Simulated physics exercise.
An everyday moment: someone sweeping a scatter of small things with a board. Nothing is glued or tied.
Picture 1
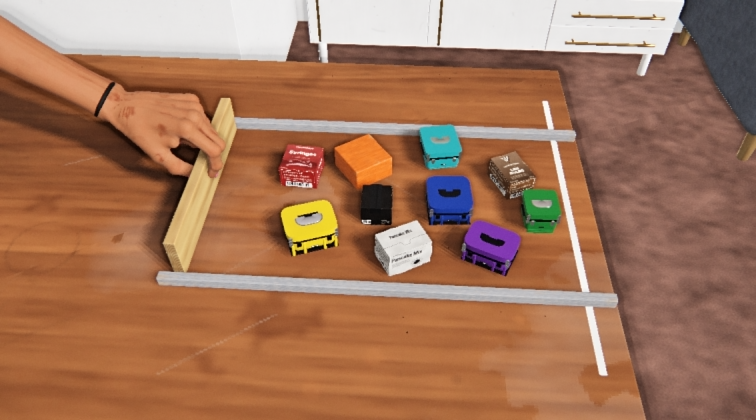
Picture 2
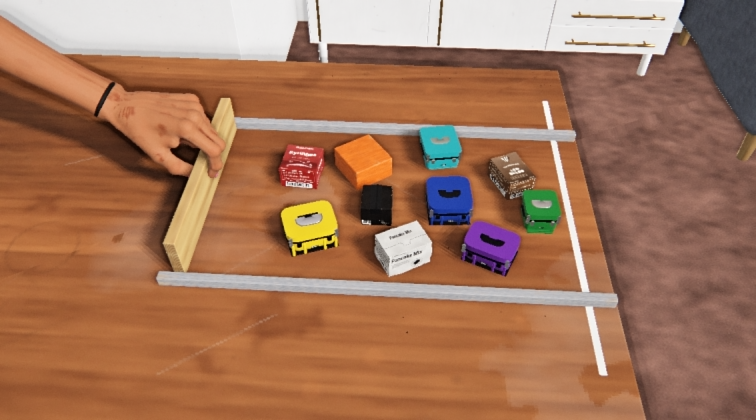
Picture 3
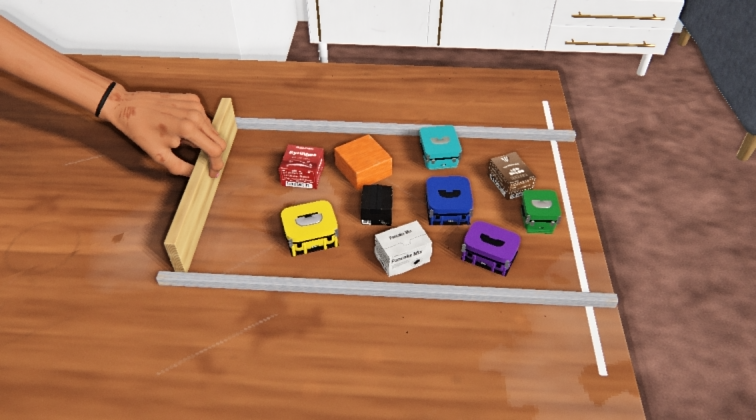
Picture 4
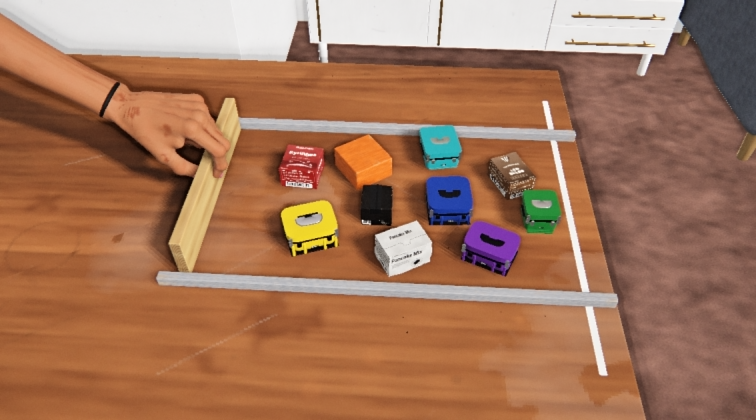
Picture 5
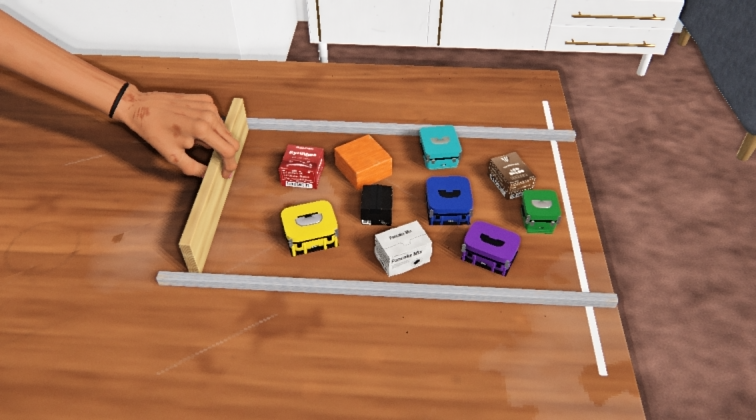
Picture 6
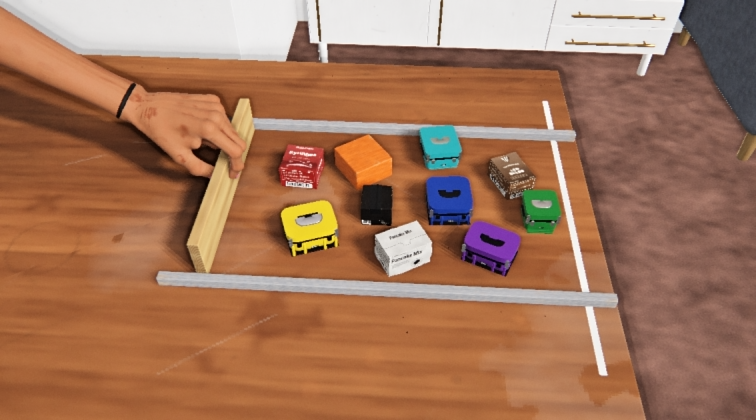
At the start, a hand holds a wooden board upright at the left end of two gray rails on a table, with ten small colorful boxes and cases scattered to its right. The board stays nearly still, then the hand slides it slightly rightward, while the boxes remain in place, untouched.
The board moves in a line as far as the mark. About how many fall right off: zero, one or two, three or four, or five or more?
Here the number that fall off is five or more.
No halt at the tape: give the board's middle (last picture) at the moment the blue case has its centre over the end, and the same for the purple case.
At (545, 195) for the blue case; at (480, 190) for the purple case.
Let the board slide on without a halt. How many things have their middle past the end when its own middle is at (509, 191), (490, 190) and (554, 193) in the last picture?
It would be 3, 1 and 6.
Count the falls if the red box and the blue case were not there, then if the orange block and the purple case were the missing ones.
The counts: 4 and 4.
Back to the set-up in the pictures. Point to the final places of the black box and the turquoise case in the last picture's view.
First (588, 212), then (578, 146).
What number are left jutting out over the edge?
That would be 4.
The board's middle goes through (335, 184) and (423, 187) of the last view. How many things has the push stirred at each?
The counts are 4 and 9.
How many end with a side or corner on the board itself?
The number is 4.
Soon after, none off yet; green case at rest near (539, 212); brown box at rest near (511, 176); purple case moving near (498, 249).
In the end, the number that fall off is five or more; gone, orange block, white box, blue case, purple case, brown box and green case.
